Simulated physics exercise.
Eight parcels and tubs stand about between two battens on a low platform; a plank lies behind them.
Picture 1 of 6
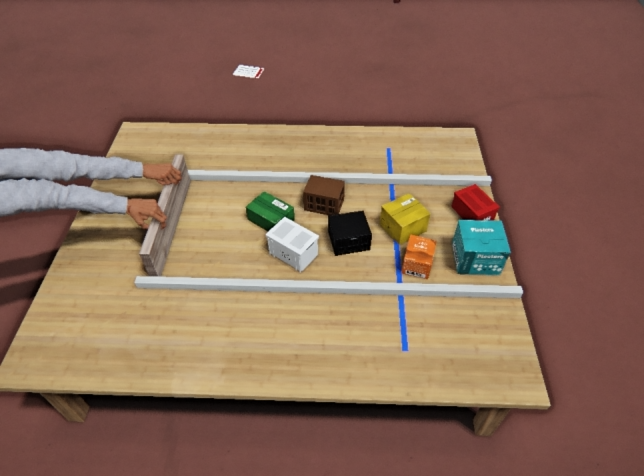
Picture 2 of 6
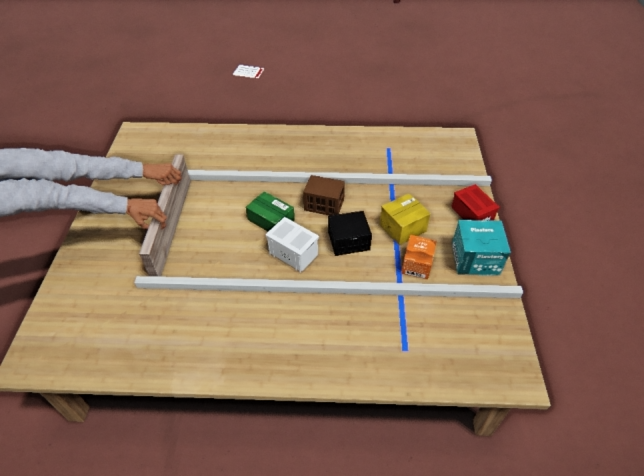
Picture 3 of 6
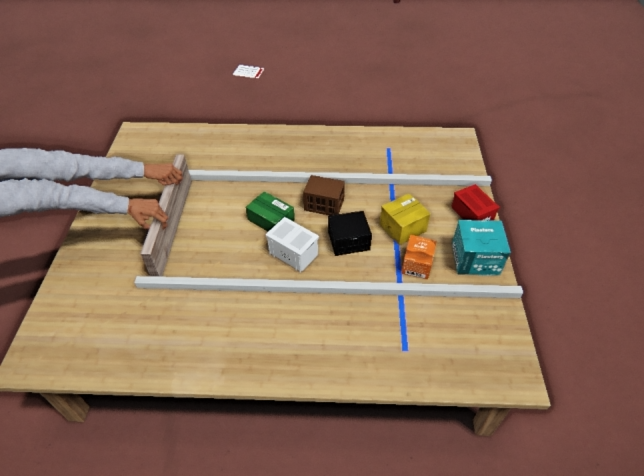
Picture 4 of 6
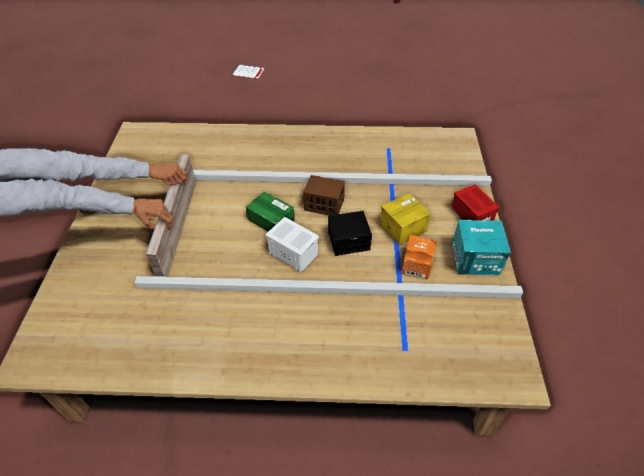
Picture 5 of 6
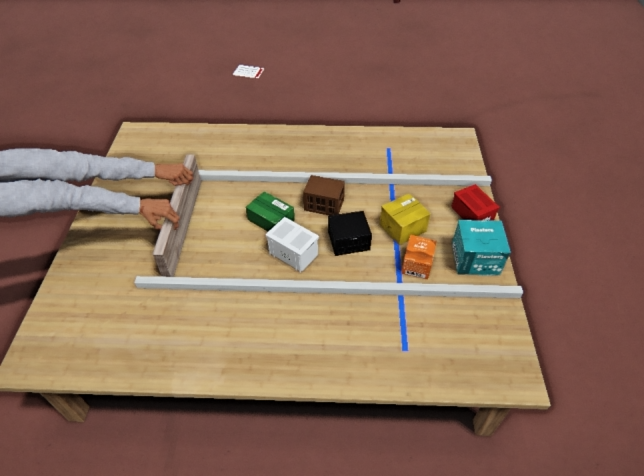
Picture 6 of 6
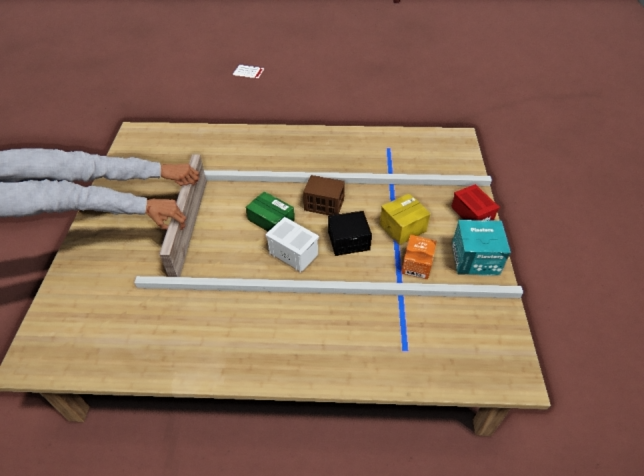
A plank slides slightly right between two rails, pushed by two hands toward colourful boxes.
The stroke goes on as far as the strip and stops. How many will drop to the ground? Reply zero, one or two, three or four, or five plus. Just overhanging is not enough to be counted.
Zero.
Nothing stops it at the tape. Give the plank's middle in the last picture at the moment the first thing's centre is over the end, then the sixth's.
First about (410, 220), next about (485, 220).
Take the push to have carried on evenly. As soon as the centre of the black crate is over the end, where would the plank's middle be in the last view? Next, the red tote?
Estimated middle: (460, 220), and (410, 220) for the other.
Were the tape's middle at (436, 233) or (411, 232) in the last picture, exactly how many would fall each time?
Respectively 2 and 0.
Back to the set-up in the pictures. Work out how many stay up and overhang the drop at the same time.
The number is 2.
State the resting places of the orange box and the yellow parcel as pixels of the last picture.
You'll find the first one at (462, 266) and the second at (454, 211).
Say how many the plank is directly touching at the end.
Contact count: 3.
Soon after, none off yet; red tote at rest near (474, 207); turquoise box at rest near (479, 248); orange box at rest near (419, 257).
At rest, the number that fall off is zero.
